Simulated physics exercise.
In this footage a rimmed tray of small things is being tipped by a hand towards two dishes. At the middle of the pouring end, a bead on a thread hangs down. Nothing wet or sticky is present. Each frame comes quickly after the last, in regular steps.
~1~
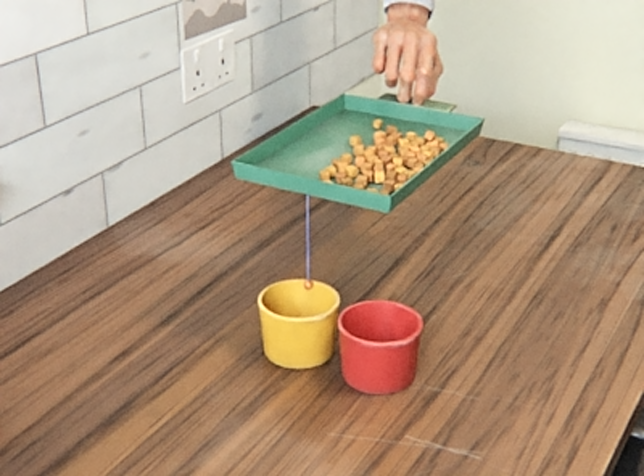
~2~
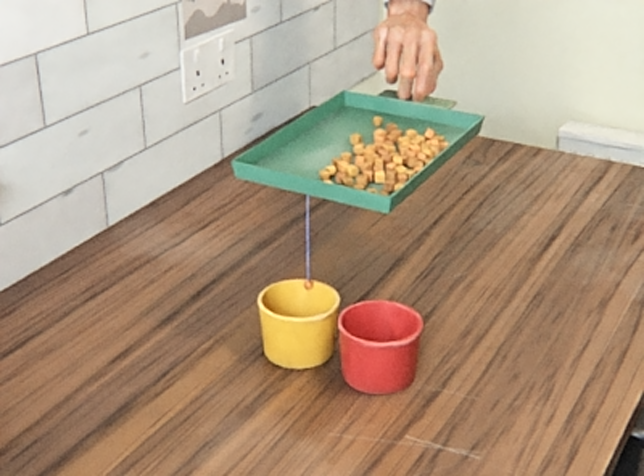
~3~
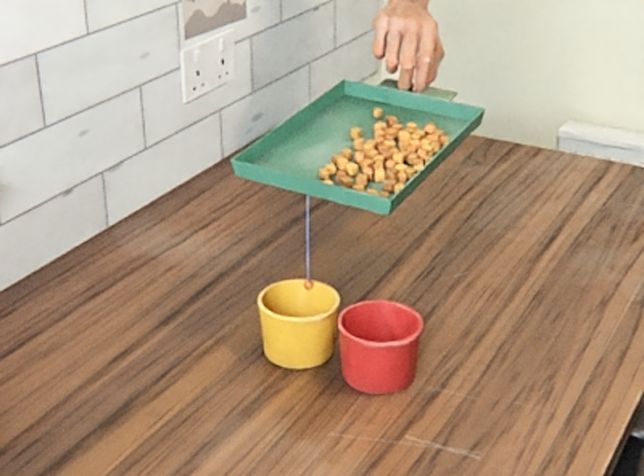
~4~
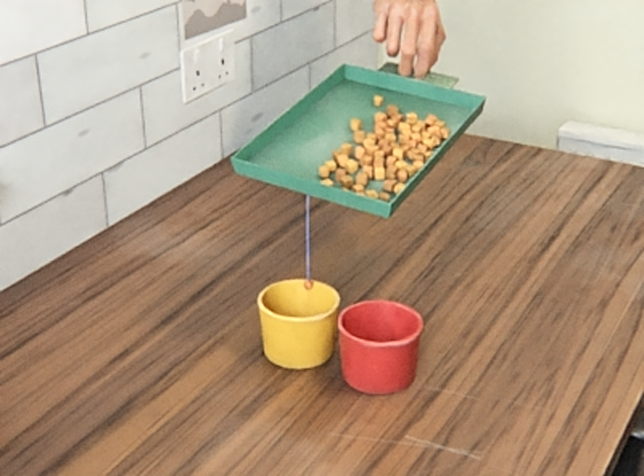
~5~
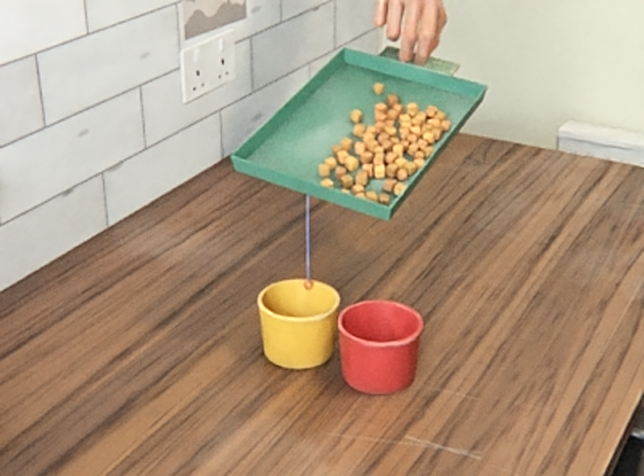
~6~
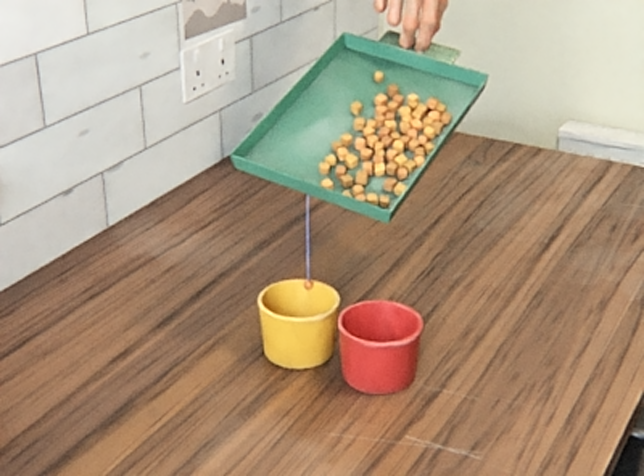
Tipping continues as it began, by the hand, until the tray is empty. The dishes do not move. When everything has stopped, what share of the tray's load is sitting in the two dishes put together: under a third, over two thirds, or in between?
The dishes reach a third but not beyond two thirds of the load.
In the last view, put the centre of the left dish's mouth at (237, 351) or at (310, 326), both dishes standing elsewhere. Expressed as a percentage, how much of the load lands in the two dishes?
It would be near 0 per cent first and near 60 per cent second.
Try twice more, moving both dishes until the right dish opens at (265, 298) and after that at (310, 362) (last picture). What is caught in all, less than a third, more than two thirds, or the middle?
Trial 1 - below one third. Trial 2 - under a third.
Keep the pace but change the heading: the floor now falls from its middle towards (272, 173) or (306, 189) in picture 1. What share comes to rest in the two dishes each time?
First case about 10 percent; second case about 0 percent.
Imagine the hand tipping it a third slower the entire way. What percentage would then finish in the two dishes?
I'd expect near 60 per cent.
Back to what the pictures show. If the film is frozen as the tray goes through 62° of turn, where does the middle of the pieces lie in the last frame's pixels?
Look close to (377, 167) in the last picture.
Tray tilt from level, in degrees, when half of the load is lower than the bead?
Roughly 115 degrees at that moment.
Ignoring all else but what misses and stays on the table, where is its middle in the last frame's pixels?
Near (375, 425).
Shortly afterwards, tray tipped steeply; the whole lot on the tray.
Next, tray tipped right over; all but a few on the tray; only a few in the right dish; only a few outside both.
Some moments later, tray tipped past a quarter turn; near half in the right dish; near half outside both.
In the end, tray tipped past a quarter turn; near half in the right dish; none at all in the left dish; near half outside both.
